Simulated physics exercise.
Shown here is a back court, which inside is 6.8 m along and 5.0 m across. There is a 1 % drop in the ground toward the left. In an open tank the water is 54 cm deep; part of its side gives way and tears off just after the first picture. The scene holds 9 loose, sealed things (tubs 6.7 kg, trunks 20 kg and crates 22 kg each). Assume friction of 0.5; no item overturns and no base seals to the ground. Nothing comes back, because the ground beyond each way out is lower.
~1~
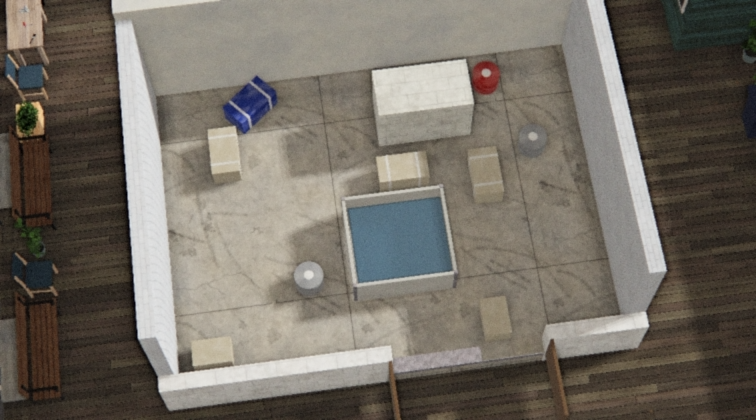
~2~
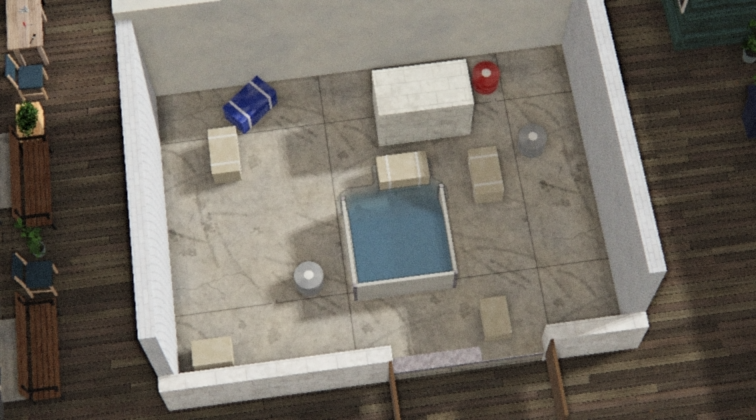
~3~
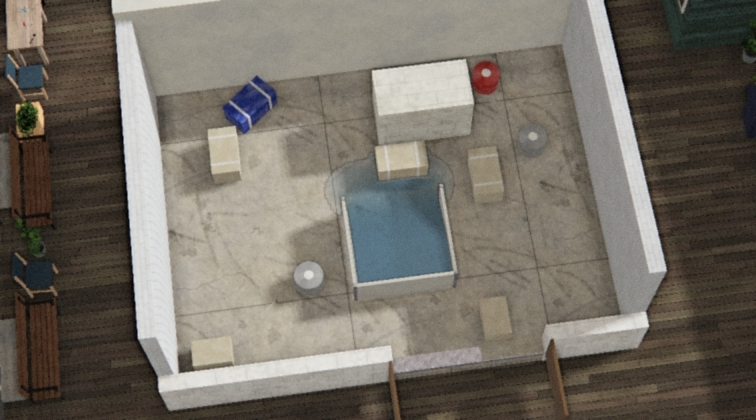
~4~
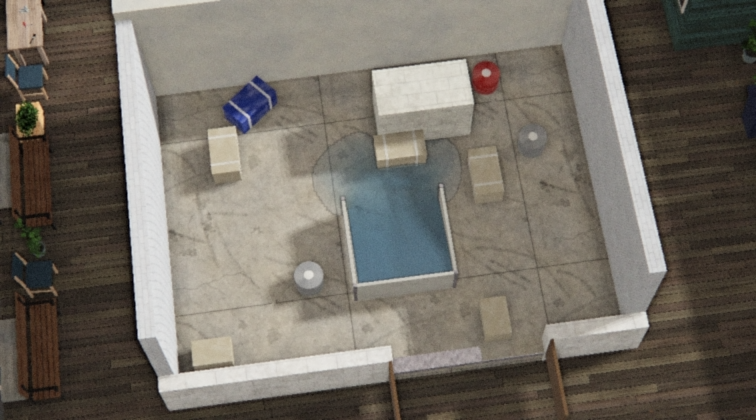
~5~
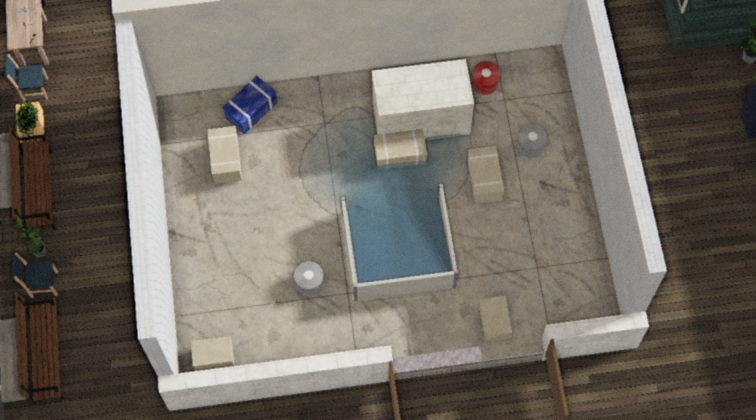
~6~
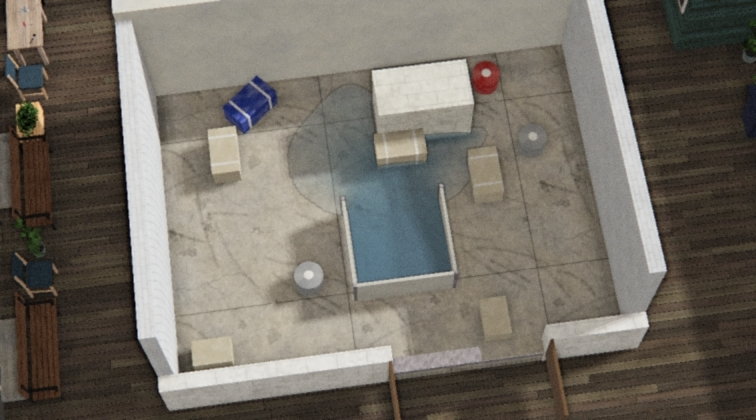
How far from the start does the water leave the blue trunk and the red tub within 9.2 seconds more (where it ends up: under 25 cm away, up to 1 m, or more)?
As I see it, the blue trunk is swept a long way, the red tub is swept a long way.
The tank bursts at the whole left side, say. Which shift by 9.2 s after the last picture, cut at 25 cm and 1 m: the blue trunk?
I'd expect the blue trunk to have ended up far off.
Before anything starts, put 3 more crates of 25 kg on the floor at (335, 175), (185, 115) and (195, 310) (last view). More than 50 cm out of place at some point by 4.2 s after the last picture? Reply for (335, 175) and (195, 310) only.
Respectively: Outside the limit and inside the limit.
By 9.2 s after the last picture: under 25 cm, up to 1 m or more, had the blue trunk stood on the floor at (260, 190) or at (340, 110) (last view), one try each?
Spot one - it barely budges; spot two - it is swept away.
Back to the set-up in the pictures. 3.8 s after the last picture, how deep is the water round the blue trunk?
Roughly 6 cm deep.
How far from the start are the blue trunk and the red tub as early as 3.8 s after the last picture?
I'd guess about 250 cm and 60 cm by that point.
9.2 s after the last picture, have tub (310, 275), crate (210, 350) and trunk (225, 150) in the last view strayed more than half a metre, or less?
Within the limit, then within the limit, then beyond the limit.
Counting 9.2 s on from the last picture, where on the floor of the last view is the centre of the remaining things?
It works out to somewhere near (387, 258) on the floor.
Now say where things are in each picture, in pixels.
The blue trunk at (250, 99), on the bottom; the red tub at (486, 73), on the bottom; 2.0 m2 under water; 0 of 9 have shifted, in the first frame.
The blue trunk at (250, 99) rests on the ground; the red tub at (486, 73) rests on the ground; water covers 2.7 m2; 0 of 9 have shifted, in the second frame.
The blue trunk at (250, 99), on the bottom; the red tub at (486, 73), on the bottom; 3.4 m2 under water; 1 of 9 have shifted, in the third frame.
The blue trunk at (250, 99), on the bottom; the red tub at (486, 73) rests on the ground; water covers 4.6 m2; 1 of 9 have shifted, in the fourth frame.
The blue trunk at (250, 99) rests on the ground; the red tub at (486, 73), on the bottom; 5.5 m2 under water; 1 of 9 have shifted, in the fifth frame.
The blue trunk at (250, 99), on the bottom; the red tub at (486, 73), on the bottom; water covers 6.4 m2; 1 of 9 have shifted, in the sixth frame.
Then, 1.2 s after the last picture the blue trunk is near (216, 104), 0.6 m from its start, aground; the red tub is near (486, 73), 0.0 m from its start, aground; 0 of 9 are out; 1 afloat.
Then, 3.8 s after the last picture the blue trunk is near (181, 238), 2.6 m from its start, aground; the red tub is near (489, 107), 0.6 m from its start, afloat; 0 of 9 are out; 1 afloat.
Then, 6.2 s after the last picture the blue trunk is near (194, 324), 3.9 m from its start, afloat; the red tub is near (523, 163), 1.7 m from its start, afloat; 0 of 9 are out; 2 afloat.
Then, 9.2 s after the last picture the blue trunk is near (255, 316), 3.7 m from its start, aground; the red tub is near (529, 164), 1.8 m from its start, aground; 0 of 9 are out; 0 afloat.
